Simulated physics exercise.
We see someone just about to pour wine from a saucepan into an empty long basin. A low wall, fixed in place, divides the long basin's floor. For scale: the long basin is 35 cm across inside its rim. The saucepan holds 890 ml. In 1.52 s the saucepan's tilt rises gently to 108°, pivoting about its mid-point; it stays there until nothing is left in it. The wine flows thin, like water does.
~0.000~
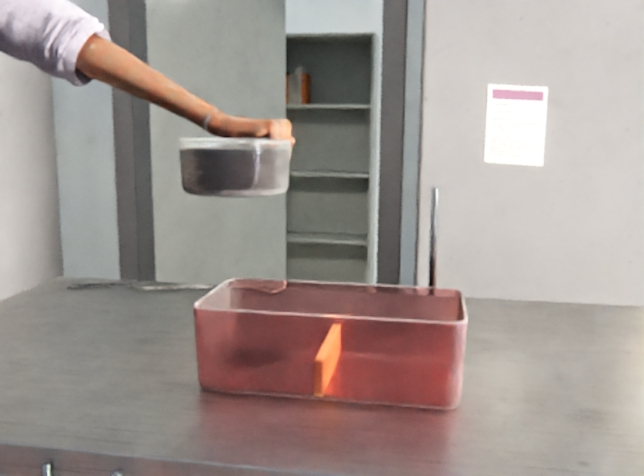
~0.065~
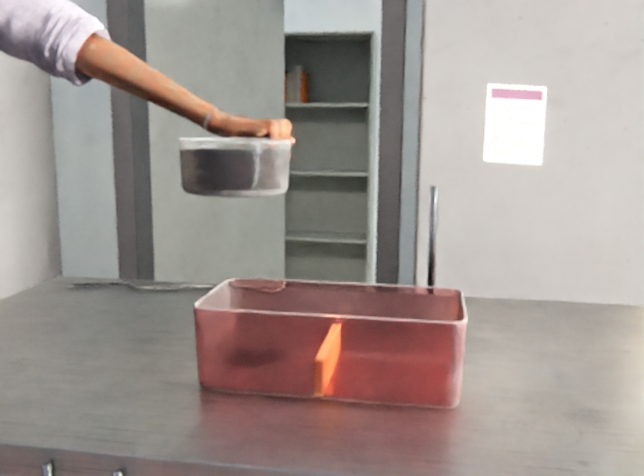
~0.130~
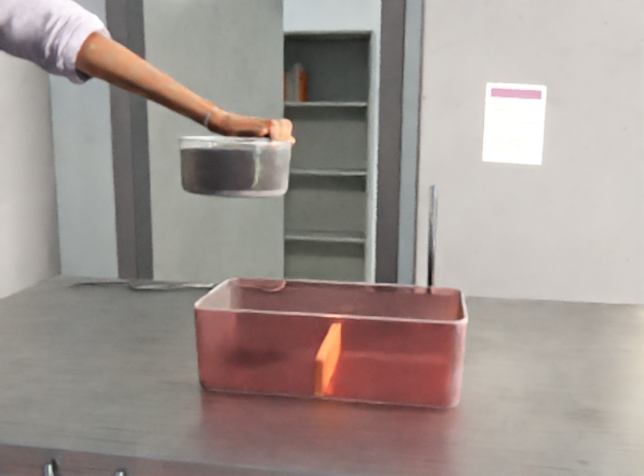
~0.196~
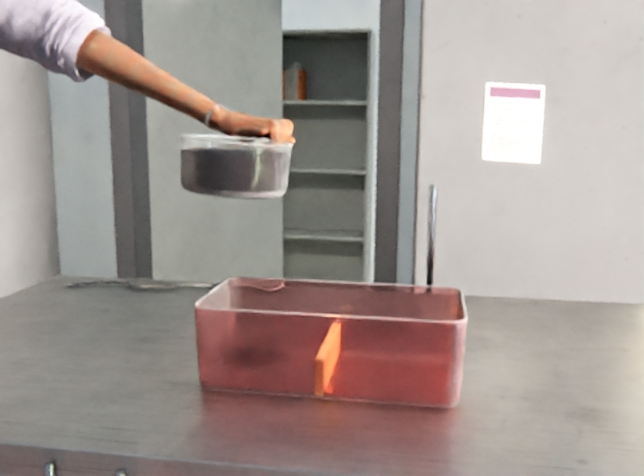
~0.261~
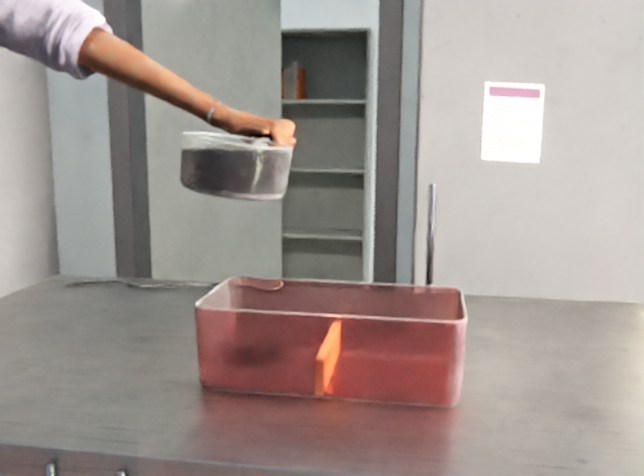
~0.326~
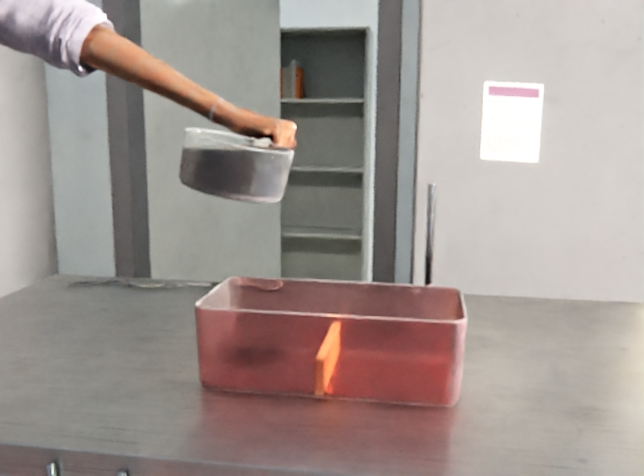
In a plain grey room with a tall shelving unit behind a grey tabletop, the view is from the front, drifting very slightly. A translucent reddish long basin with a low orange wall across its floor sits on the table, below a clear saucepan of dark wine held by a hand reaching from the upper left. The saucepan starts level, then gently tilts, its right side dipping a little.
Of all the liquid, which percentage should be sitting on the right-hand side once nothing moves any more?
Around 68 per cent should be sitting there.
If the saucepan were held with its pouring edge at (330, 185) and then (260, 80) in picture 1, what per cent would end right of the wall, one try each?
Result: 90 per cent, then 55 per cent.
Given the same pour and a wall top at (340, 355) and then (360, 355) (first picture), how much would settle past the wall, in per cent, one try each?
55 per cent first, 35 per cent second.
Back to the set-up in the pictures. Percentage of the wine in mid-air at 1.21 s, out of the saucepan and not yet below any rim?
About 10 percent.
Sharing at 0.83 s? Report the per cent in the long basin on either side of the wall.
About 3 left, about 16 right.
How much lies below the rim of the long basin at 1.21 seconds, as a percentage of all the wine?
I'd put it at roughly 82 per cent.
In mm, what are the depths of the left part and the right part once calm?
The left side settles near 10 mm and the right side near 22 mm.
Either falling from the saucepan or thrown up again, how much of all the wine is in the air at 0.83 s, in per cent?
Near 34 per cent of it all.
By 0.83 s the tilt is 62° and 47 per cent is still to pour, 3 is left of the wall and 16 right of it.
By 1.21 s the tilt is 97° and 8 per cent is still to pour, 15 is left of the wall and 67 right of it.
By 1.60 s the tilt is 108° and 0 per cent is still to pour, 30 is left of the wall and 68 right of it.
By 2.02 s the tilt is 108° and 0 per cent is still to pour, 30 is left of the wall and 68 right of it.
At rest 30 per cent lies left of the wall, 68 right of it and 1 outside.
